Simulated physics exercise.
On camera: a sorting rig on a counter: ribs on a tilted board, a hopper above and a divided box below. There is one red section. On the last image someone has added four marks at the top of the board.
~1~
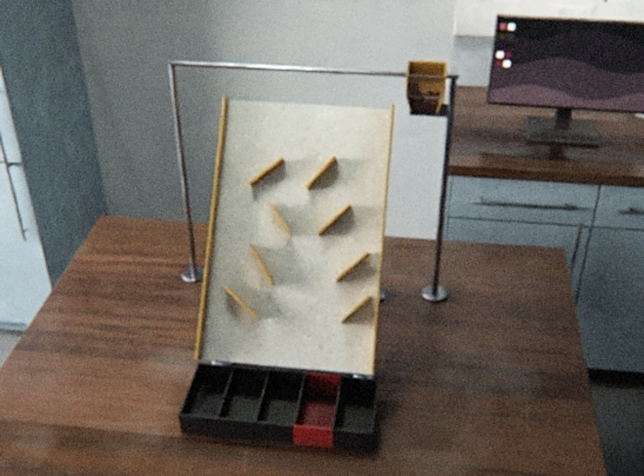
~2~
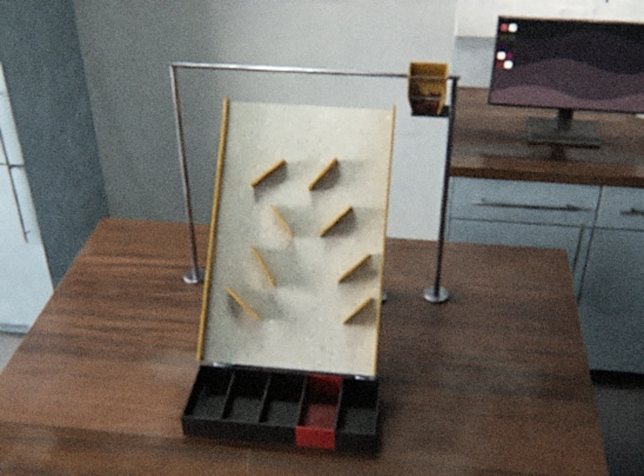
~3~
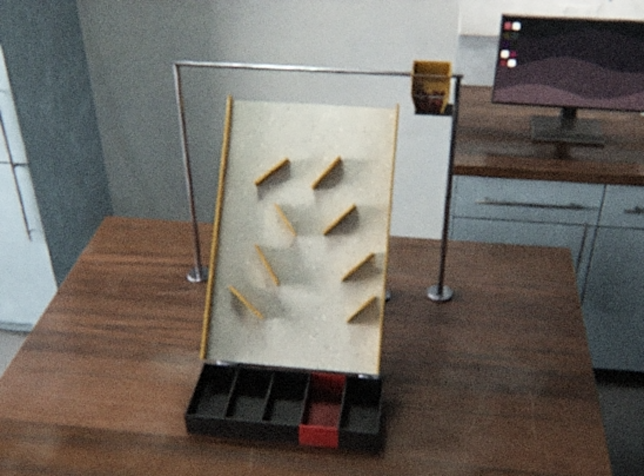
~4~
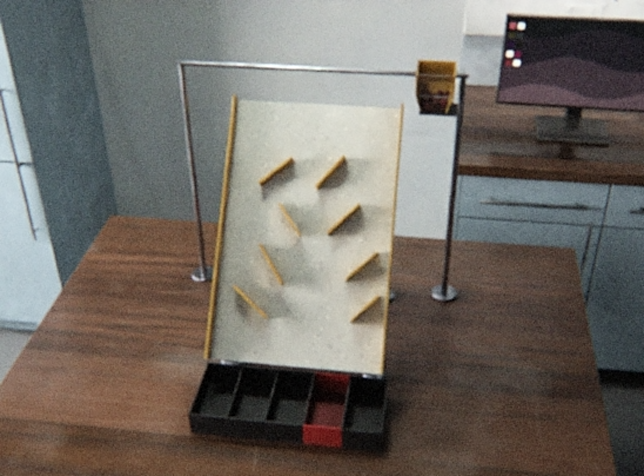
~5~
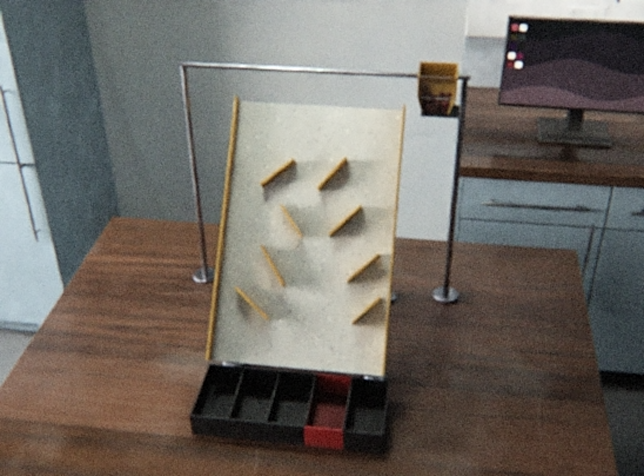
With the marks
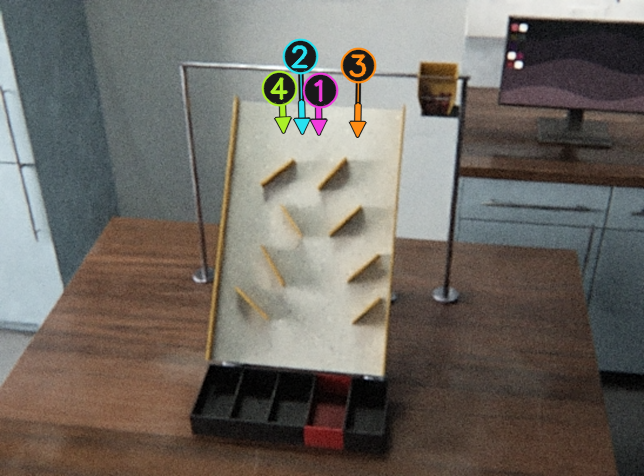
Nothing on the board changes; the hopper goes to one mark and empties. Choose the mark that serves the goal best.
Best: 1.
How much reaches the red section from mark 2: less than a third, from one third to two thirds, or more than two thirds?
Mark 2 gives from one third to two thirds.
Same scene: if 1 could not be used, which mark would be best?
That is mark 2.
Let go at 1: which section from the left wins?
The fourth.
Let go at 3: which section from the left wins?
The third.
On the marked copy, mark 1 meets the board at (318, 129); mark 2 meets the board at (302, 128); mark 3 meets the board at (357, 131); mark 4 meets the board at (283, 127).
With 1, about two thirds in the red section, about a quarter in other sections, a small part outside the box.
With 2, about a third in the red section, about half in other sections, a small part outside the box.
With 3, a small part in the red section, most in other sections, a small part held on the board, a stray few outside the box.
With 4, a stray few in the red section, most in other sections, a small part outside the box.
